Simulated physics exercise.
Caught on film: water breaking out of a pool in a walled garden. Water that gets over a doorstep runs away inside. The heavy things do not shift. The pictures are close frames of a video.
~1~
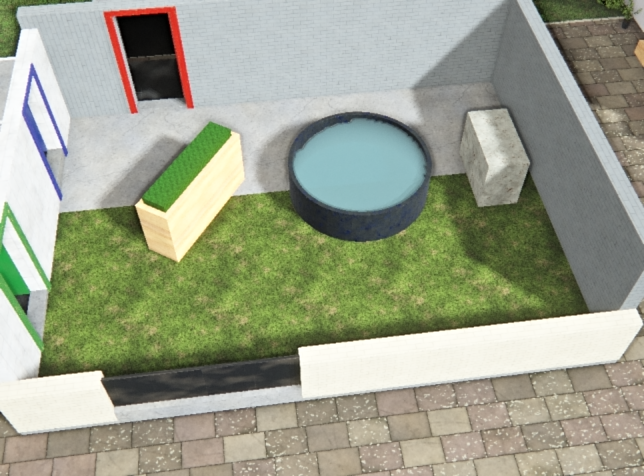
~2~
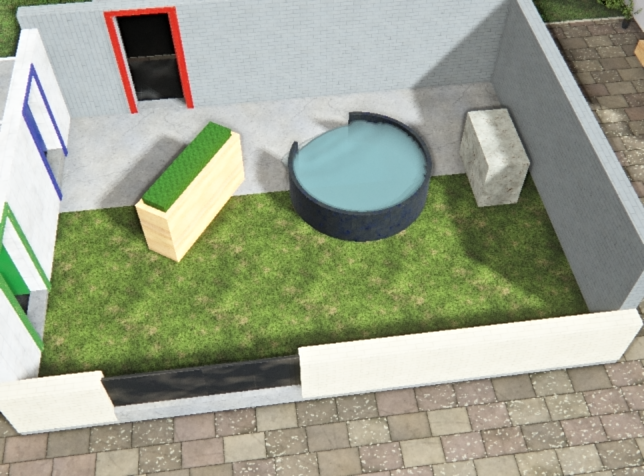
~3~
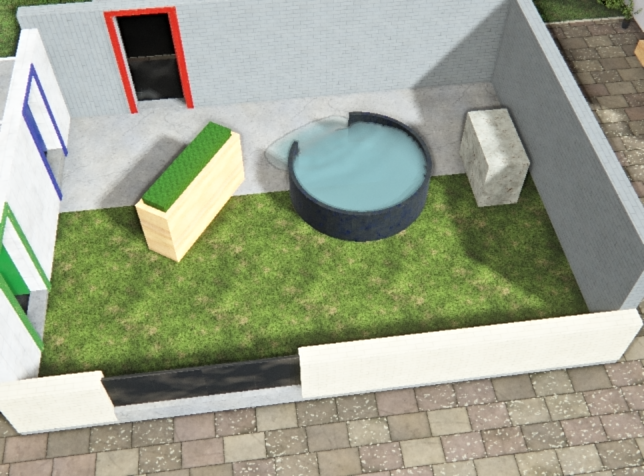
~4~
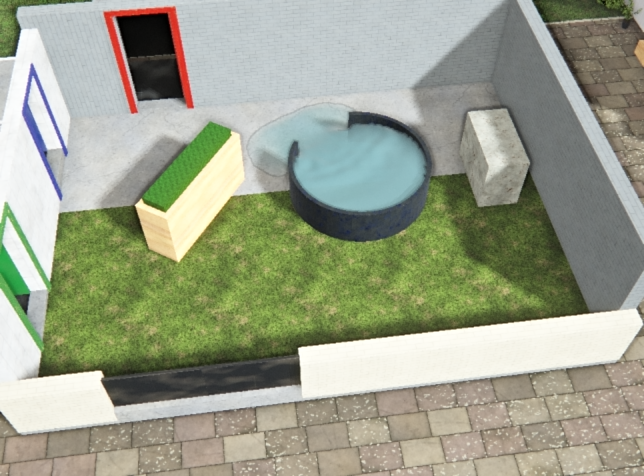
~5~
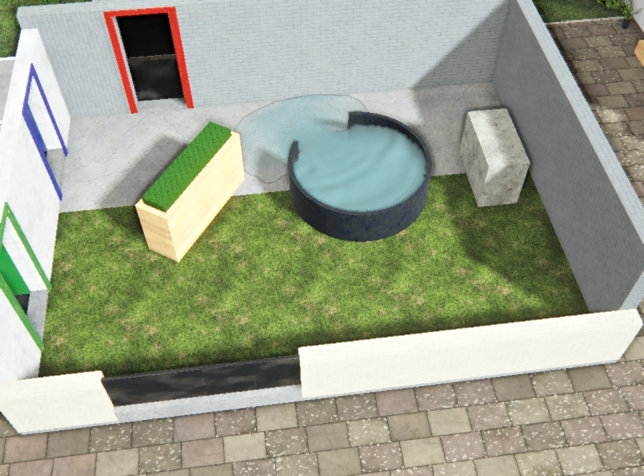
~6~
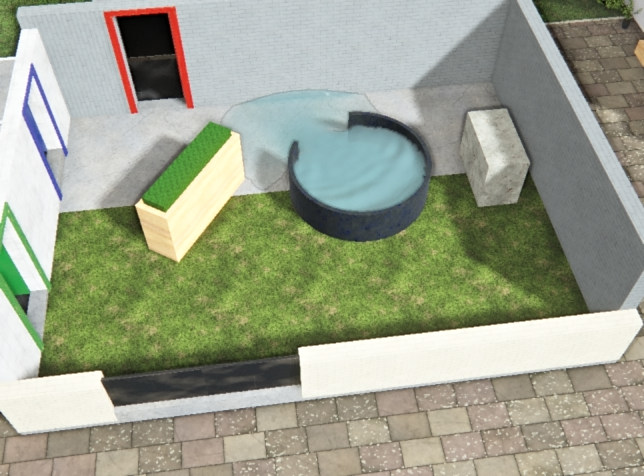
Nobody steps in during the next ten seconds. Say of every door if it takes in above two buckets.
The green door stays under that; the red door takes more than that; the blue door stays under that.
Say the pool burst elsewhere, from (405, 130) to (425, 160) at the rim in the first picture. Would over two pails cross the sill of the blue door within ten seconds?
One by one: The blue one takes less.
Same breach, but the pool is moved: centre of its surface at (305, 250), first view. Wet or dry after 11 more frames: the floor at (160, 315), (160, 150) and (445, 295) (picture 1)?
As listed: Wet, free of water, clear.
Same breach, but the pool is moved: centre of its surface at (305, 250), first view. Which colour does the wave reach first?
I say the red-painted one.
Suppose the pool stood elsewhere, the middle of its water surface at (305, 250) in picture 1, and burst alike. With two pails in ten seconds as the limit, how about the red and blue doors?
Red door is under; blue door keeps below it.
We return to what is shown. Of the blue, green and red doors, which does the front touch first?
It is the red one.
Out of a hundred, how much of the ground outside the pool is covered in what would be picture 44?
Some 60 per cent.
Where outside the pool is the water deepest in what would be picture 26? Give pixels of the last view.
Roughly at (69, 134).
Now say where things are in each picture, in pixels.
In the first frame, still water in the round pool at (360, 164).
In the second frame, water pours out on the round pool's far side and has run to a hidden place.
In the third frame, the front is at a hidden place, out from the gap on the round pool's far side.
In the fourth frame, water pours out on the round pool's far side and has run to (332, 106).
In the fifth frame, water pours out on the round pool's far side and has run to (242, 125).
In the sixth frame, water pours out on the round pool's far side and has run to (231, 113).
A moment on, water covers 15 % of the floor; the green door not reached, the red door wet at the sill, nothing in, the blue door not reached.
Next, water covers 25 % of the floor; the green door not reached, the red door under two buckets in, the blue door not reached.
Then, water covers 40 % of the floor; the green door not reached, the red door over two buckets in, the blue door wet at the sill, nothing in.
Later, water covers 60 % of the floor; the green door wet at the sill, nothing in, the red door over two buckets in, the blue door under two buckets in.
In the end, water covers 90 % of the floor; the green door wet at the sill, nothing in, the red door over two buckets in, the blue door under two buckets in.
